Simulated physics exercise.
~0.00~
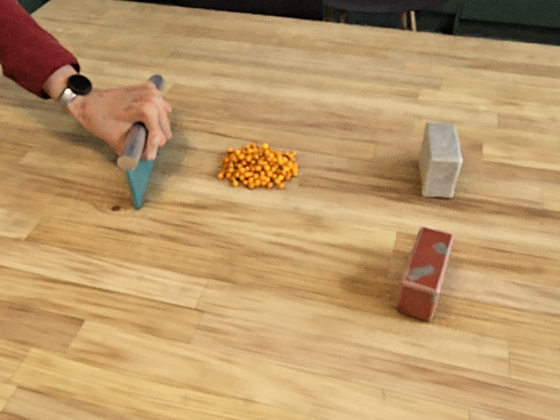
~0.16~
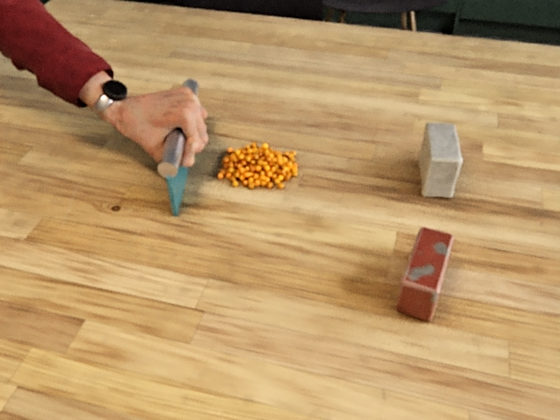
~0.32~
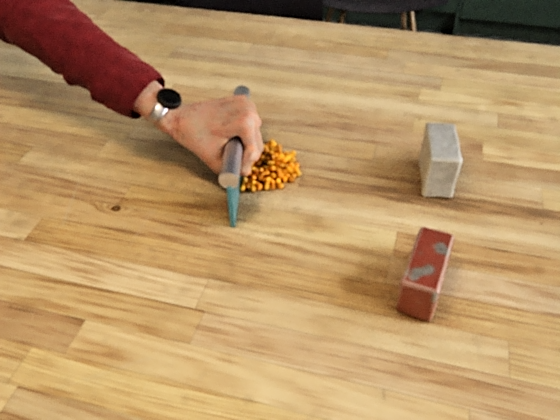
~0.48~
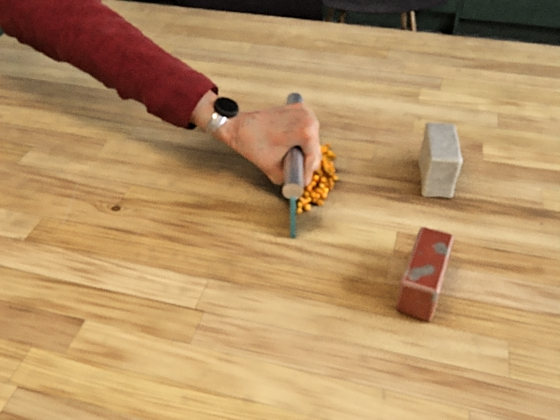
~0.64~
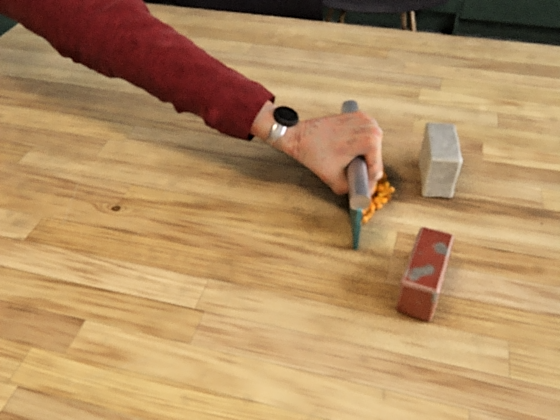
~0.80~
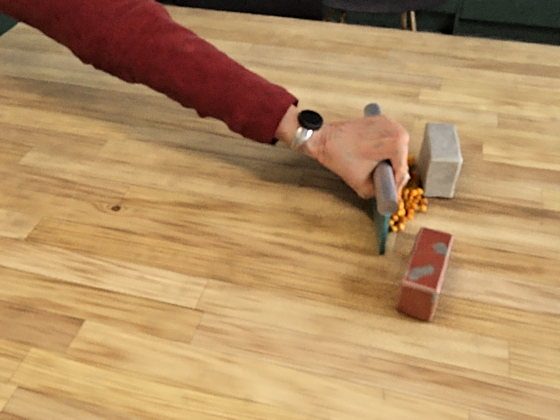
A hand with a scraper pushes orange kernels right until they bunch before two blocks.
